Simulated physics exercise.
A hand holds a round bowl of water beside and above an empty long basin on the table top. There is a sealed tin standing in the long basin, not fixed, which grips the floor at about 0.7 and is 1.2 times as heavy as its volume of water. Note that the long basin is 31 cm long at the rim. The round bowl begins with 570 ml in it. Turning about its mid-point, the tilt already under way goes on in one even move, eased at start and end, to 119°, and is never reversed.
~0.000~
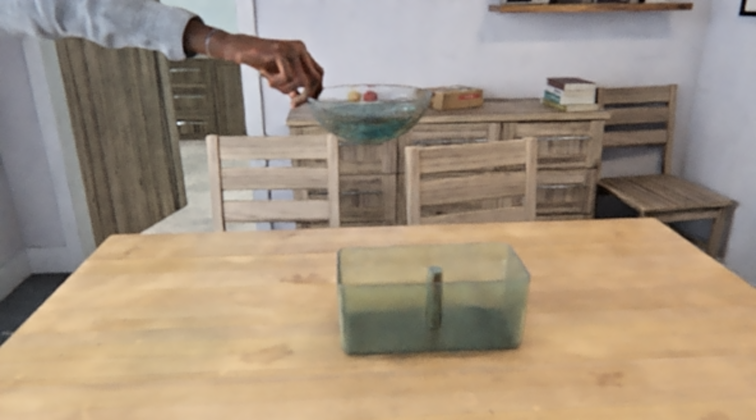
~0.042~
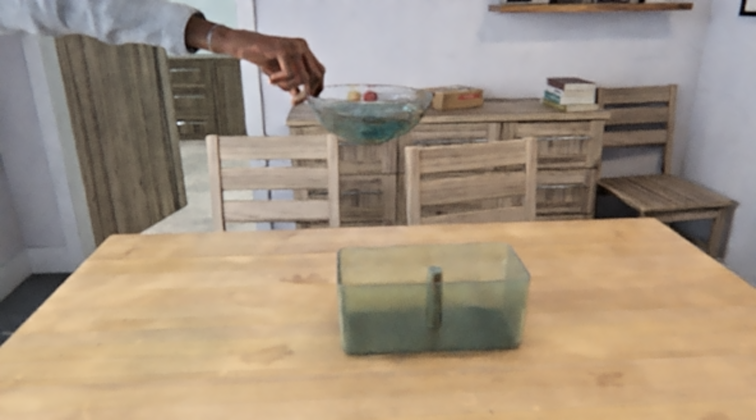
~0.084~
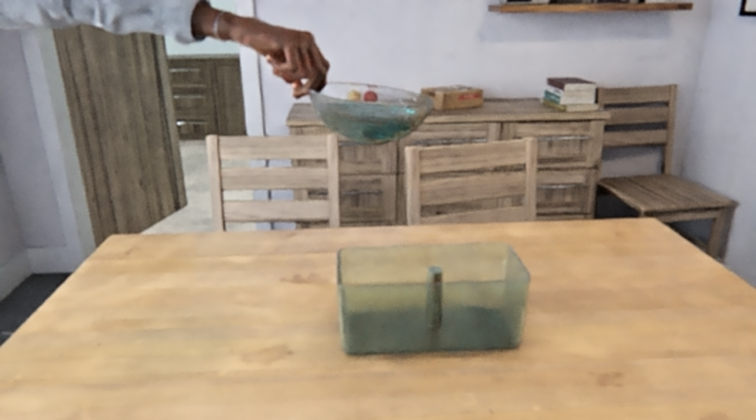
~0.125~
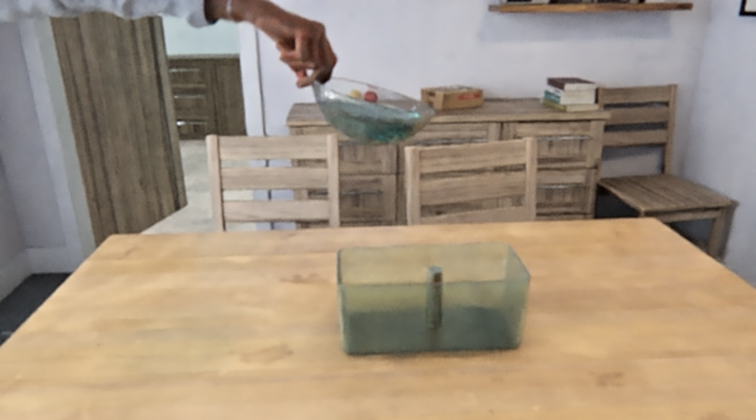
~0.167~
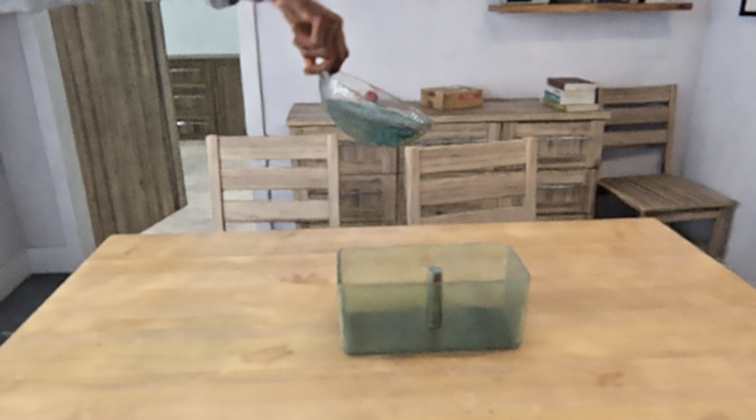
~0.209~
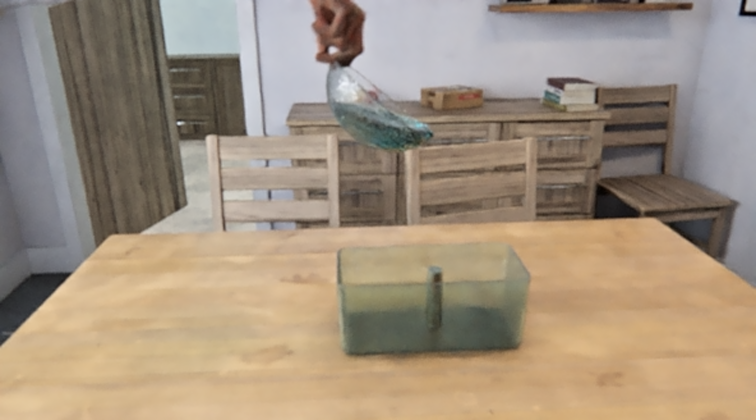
At the start, a hand holds a round glass bowl of water nearly level above a table, with an empty long basin below it on the tabletop. The hand lifts and moves right, turning the bowl steadily so its right side dips, until the bowl is steeply tilted with water at its lower edge.
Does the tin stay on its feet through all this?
No: It pitches over.
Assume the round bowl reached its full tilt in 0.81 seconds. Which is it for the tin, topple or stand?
So the tin will tip over.
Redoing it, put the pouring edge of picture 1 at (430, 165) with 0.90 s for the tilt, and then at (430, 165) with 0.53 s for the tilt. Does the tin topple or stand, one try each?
Try 1: Still standing; try 2: Still standing.
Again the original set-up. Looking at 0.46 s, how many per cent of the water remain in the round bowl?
I reckon about 0 in a hundred is still held.
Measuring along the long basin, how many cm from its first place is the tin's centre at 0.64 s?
Reading: Roughly 2 cm.
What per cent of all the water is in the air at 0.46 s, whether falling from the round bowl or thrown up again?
Estimate: Some 66 % of the total.
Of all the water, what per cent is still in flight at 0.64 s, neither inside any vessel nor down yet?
18 per cent, roughly.
By 0.46 s the tilt is 113° and 0 per cent is still to pour; the tin stands where it began.
By 0.64 s the tilt is 119° and 0 per cent is still to pour; the tin leans 8°.
By 0.82 s the tilt is 119° and 1 per cent is still to pour; the tin leans 40°.
By 1.03 s the tilt is 119° and 0 per cent is still to pour; the tin lies on its side.
At rest the tin lies on its side.
